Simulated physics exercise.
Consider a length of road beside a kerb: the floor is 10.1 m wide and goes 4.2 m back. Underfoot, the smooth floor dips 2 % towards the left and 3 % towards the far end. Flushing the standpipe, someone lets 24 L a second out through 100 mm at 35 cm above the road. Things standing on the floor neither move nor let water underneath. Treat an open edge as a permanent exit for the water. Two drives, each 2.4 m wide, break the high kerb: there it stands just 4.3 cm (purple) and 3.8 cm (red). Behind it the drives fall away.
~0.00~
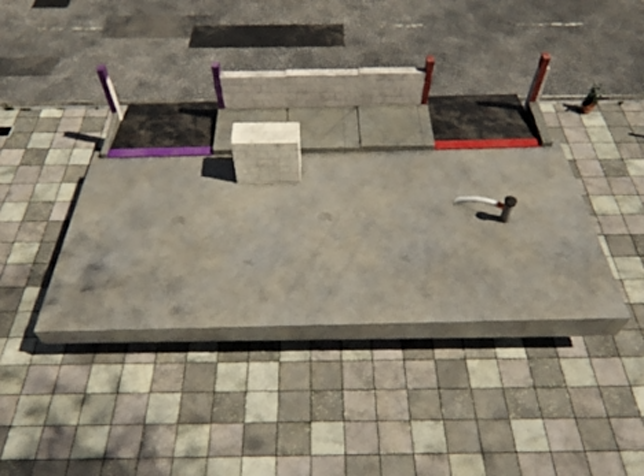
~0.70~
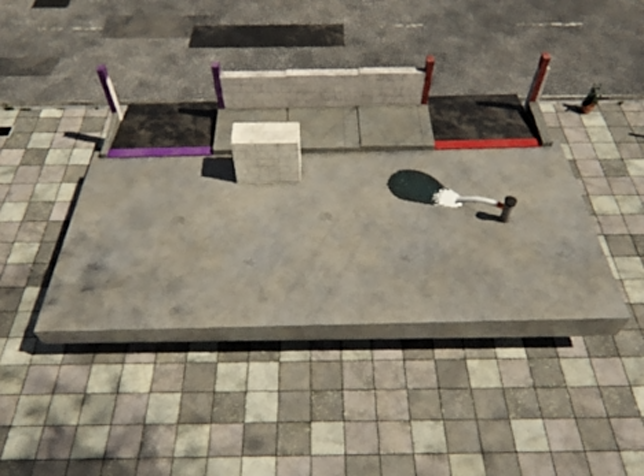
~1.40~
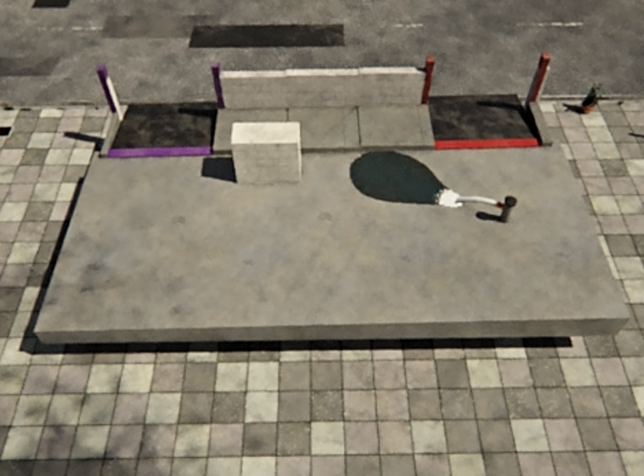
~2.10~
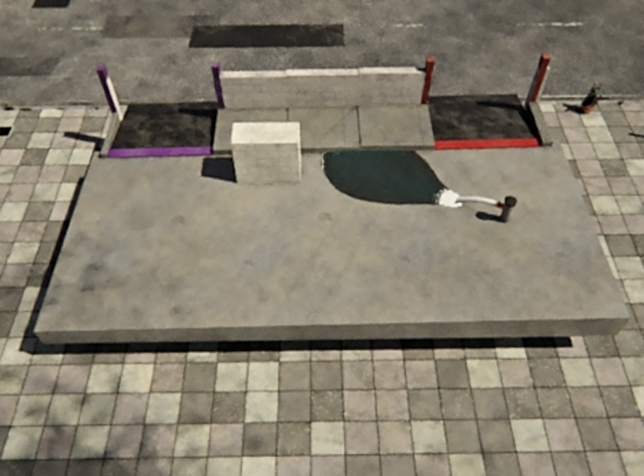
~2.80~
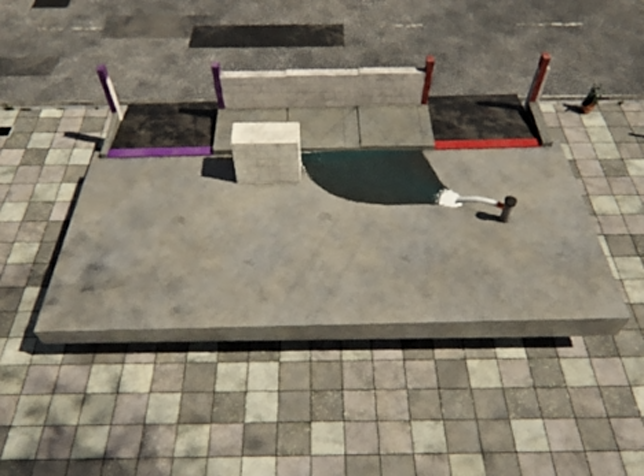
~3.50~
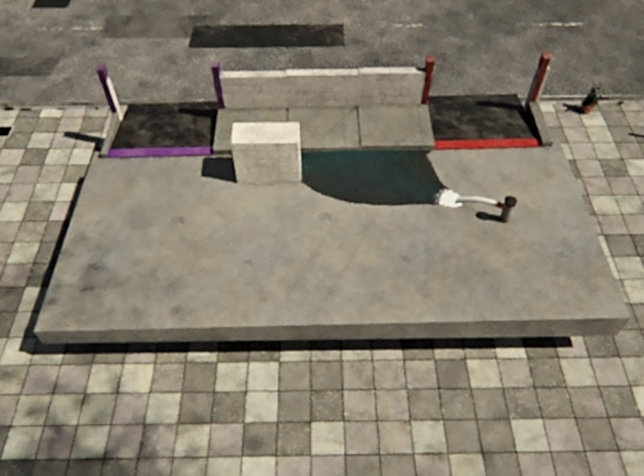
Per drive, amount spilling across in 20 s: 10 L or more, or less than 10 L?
One by one: The purple driveway fails to make the cut, the red driveway fails to make the cut.
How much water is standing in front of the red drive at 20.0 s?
Close to 0.4 cm of depth.
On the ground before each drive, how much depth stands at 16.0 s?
Purple 3.5 cm, red 0.4 cm.
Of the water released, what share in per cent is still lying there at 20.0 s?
Roughly 58 percent of it is still there.
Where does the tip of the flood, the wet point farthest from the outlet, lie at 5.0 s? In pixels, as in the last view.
Near (182, 159).
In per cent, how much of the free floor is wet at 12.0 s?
25 %.
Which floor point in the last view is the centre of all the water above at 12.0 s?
I'd say somewhere about (287, 173).
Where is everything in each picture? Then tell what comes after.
The jet has just started at (488, 202); the ground is still dry, in the first picture.
The jet leaves at (488, 202); the sheet reaches (391, 179), 2.4 m away, and wets 1.0 m2, in the second picture.
The jet leaves at (488, 202); the sheet reaches (357, 160), 3.3 m away, and wets 2.4 m2, in the third picture.
From the spout at (488, 202) the water has spread over 3.3 m2; its tip is at (324, 154), and it is 1.3 cm deep on average, in the fourth picture.
From the spout at (488, 202) the water has spread over 4.0 m2; its tip is at a hidden place, and it is 1.4 cm deep on average, in the fifth picture.
From the spout at (488, 202) the water has spread over 4.5 m2; its tip is at a hidden place, and it is 1.4 cm deep on average, in the sixth picture.
After 5.0 s water covers 10 % of the floor and is deepest (8 cm) near (302, 156); purple driveway not reached, red driveway not reached.
After 8.0 s water covers 20 % of the floor and is deepest (7 cm) near (311, 156); purple driveway 2.6 cm at the lowered kerb, 0 L in, red driveway not reached.
After 12.0 s water covers 25 % of the floor and is deepest (8 cm) near (311, 156); purple driveway 3.1 cm at the lowered kerb, 0 L in, red driveway not reached.
After 16.0 s water covers 25 % of the floor and is deepest (8 cm) near (311, 156); purple driveway 3.7 cm at the lowered kerb, 0 L in, red driveway not reached.
After 20.0 s water covers 25 % of the floor and is deepest (8 cm) near (311, 156); purple driveway 3.9 cm at the lowered kerb, 0 L in, red driveway not reached.
